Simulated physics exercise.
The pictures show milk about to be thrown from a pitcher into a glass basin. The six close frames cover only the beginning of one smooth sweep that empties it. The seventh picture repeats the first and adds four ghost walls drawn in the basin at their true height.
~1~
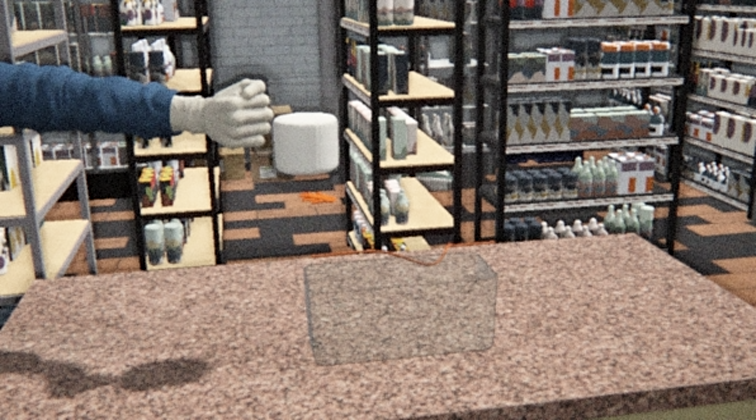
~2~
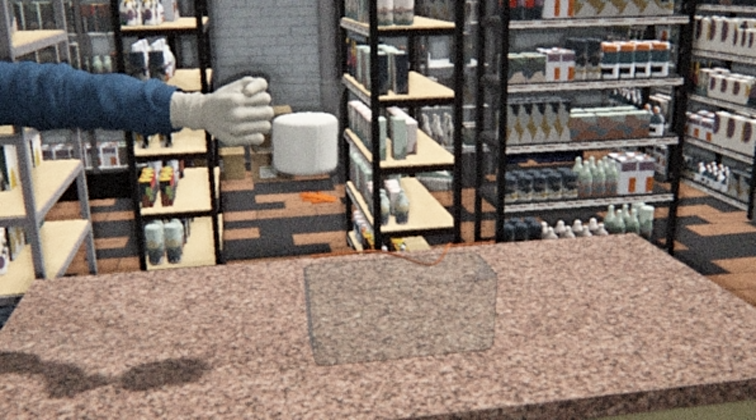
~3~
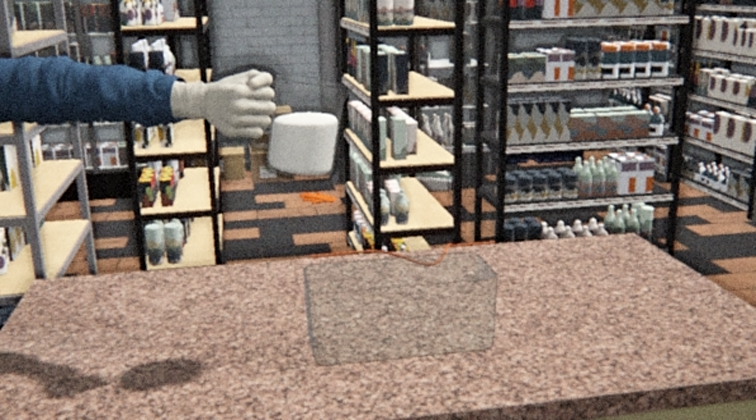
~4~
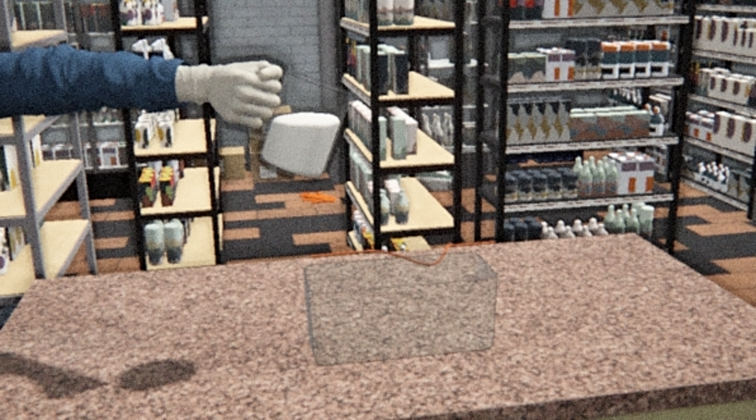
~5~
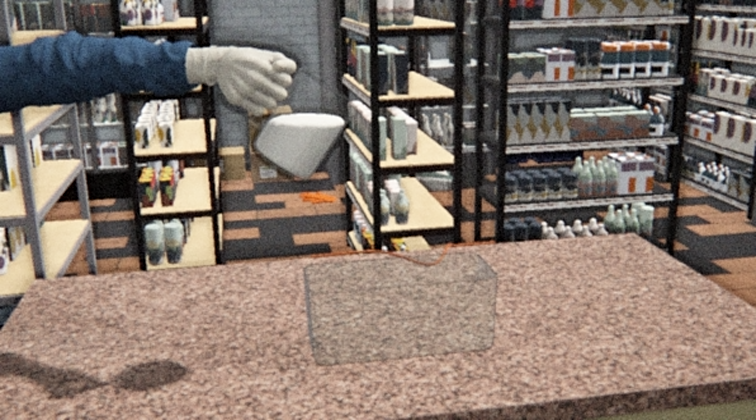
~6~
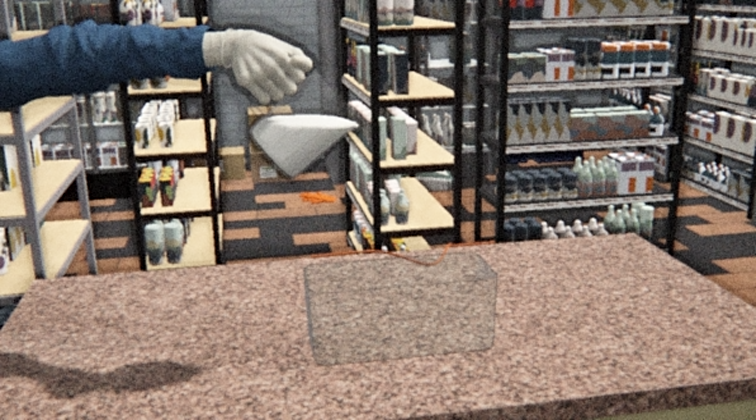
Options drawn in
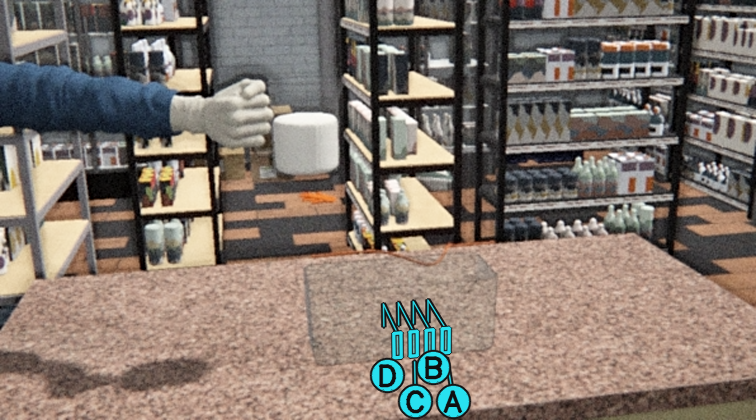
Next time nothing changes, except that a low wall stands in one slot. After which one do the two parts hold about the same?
B works best here.
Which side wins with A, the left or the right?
The left one.
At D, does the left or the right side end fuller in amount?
More ends on the right.
On the marked copy, A at (446, 358); B at (430, 359); C at (414, 361); D at (398, 363).
Choosing A, about 88 % ends left of the wall and 6 % right of it; 6 % is lost outside.
Choosing B, about 54 % ends left of the wall and 44 % right of it.
Choosing C, about 9 % ends left of the wall and 88 % right of it; 3 % is lost outside.
Choosing D, about 9 % ends left of the wall and 88 % right of it; 3 % is lost outside.
